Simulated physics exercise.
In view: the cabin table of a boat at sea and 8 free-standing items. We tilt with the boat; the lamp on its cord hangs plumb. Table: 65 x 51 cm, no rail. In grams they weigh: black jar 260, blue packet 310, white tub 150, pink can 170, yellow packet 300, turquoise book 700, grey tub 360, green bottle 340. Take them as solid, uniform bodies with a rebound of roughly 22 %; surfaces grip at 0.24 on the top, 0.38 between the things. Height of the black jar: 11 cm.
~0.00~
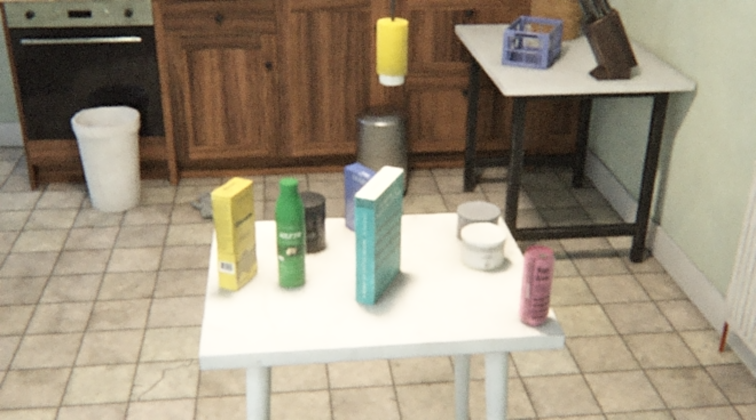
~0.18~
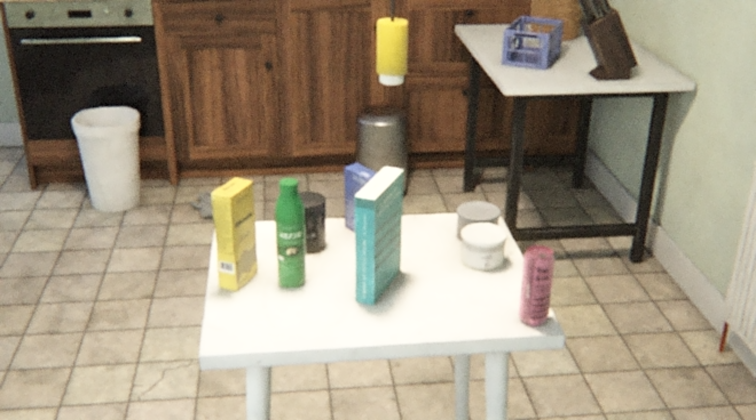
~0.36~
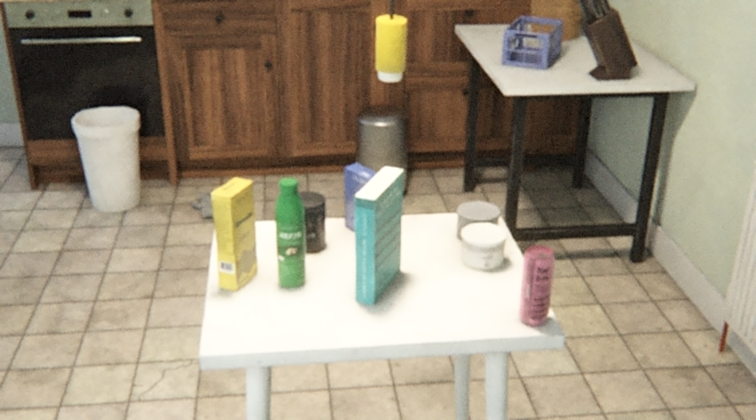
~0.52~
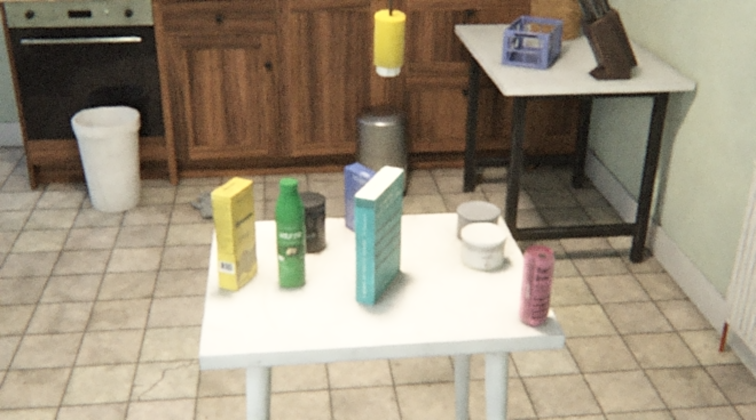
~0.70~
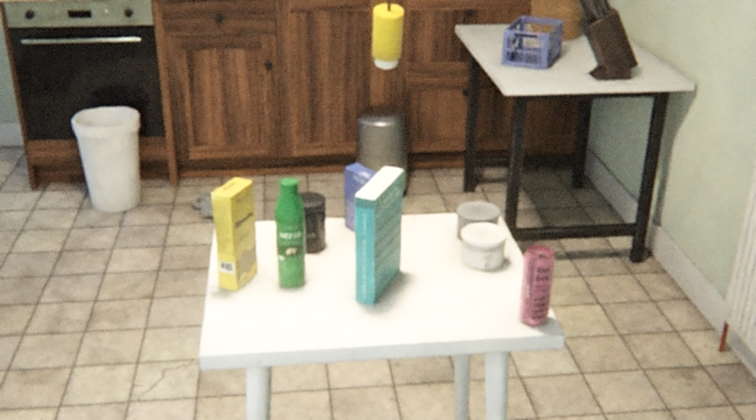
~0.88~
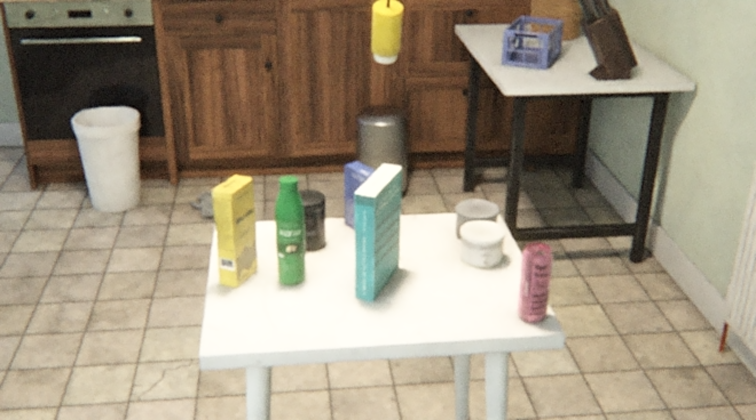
Room with wooden cupboards, a hanging yellow lamp drifting slightly upward behind a white table where packets, tubs and bottle stay put.
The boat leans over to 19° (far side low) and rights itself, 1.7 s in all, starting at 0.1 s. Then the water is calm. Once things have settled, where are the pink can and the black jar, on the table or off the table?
The pink can remains on top; the black jar goes over the edge.
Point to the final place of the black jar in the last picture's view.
Near (309, 400).
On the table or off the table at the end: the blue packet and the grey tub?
The blue packet finishes off the table; the grey tub ends off the table.
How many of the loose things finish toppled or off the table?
That comes to 3.
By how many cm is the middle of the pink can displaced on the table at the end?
About 21 cm.
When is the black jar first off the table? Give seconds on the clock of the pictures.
Near 1.3 s.
By 1.18 s, heel 16°, far side down; blue packet now off the table; pink can 9 cm from its spot near (524, 263); black jar 9 cm from its spot near (306, 205).
By 1.38 s, heel 9°, far side down; black jar and grey tub now off the table; pink can 17 cm from its spot near (514, 245); turquoise book 17 cm from its spot.
By 1.58 s, heel 3°, far side down; pink can 21 cm from its spot near (508, 235); green bottle 21 cm from its spot; turquoise book 22 cm from its spot.
By 1.78 s, boat level; pink can 21 cm from its spot near (508, 235); green bottle 21 cm from its spot; white tub 16 cm from its spot.
When it is over (2.3 s), off the table, black jar, blue packet and grey tub; not toppled but over 5 cm from the start, white tub, pink can, yellow packet, turquoise book and green bottle. In the last view, pink can near (508, 235), black jar near (309, 400).
